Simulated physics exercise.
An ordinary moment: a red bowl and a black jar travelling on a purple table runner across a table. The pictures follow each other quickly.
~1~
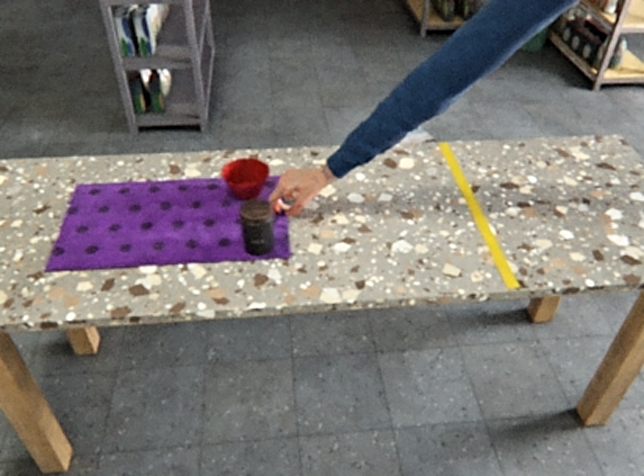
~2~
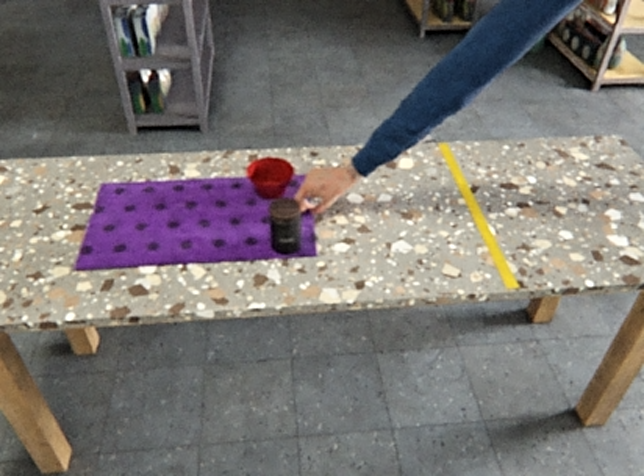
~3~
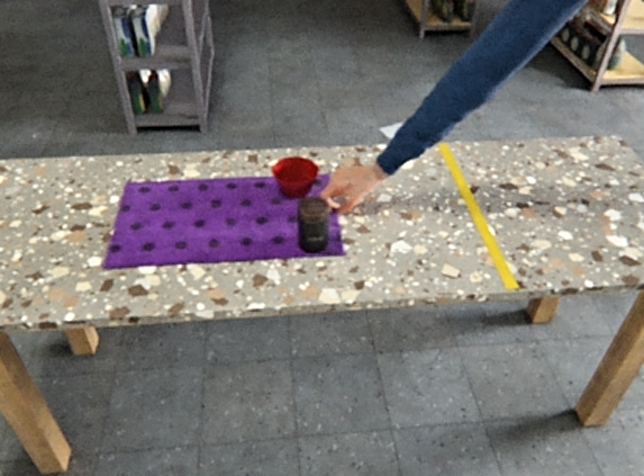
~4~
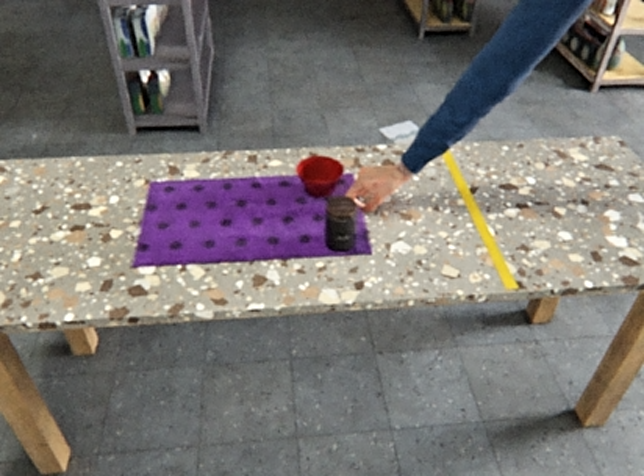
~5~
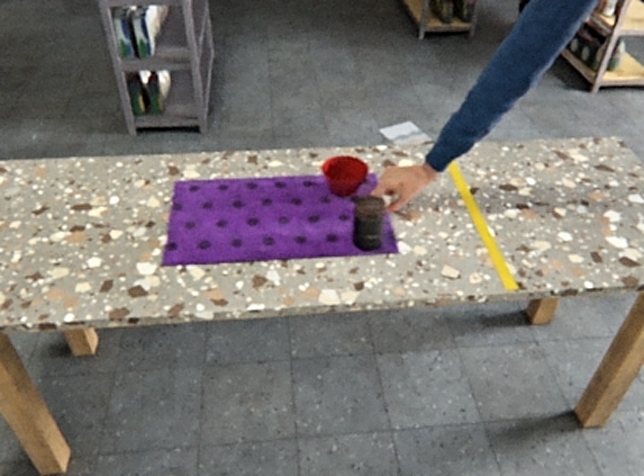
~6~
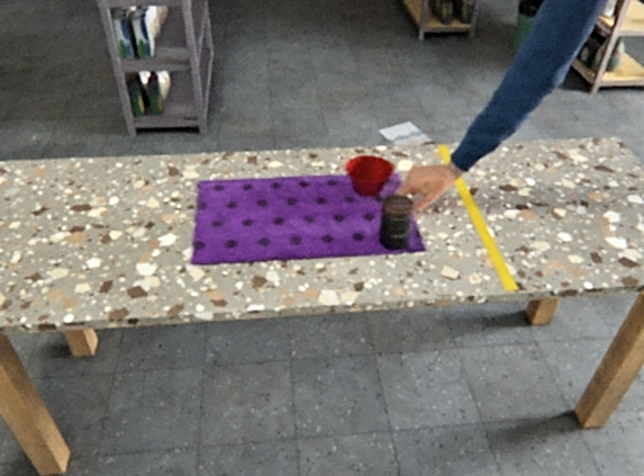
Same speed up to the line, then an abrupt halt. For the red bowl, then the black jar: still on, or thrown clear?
In the end the red bowl slides clear of the cloth, the black jar leaves the cloth.
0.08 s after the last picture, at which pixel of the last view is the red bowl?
By then it is at (407, 177).
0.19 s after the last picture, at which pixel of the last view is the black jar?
Near (492, 218).
Then, 0.08 s on from there, hem short of the tape; red bowl on the cloth near (407, 177); black jar on the cloth near (440, 220).
Then, 0.19 s on from there, hem at the tape; red bowl on the cloth near (454, 175); black jar ahead of the hem near (492, 218).
In the end, hem at the tape; red bowl ahead of the hem near (487, 174); black jar knocked over near (542, 230). The red bowl leaves the cloth and the black jar shoots off the front.
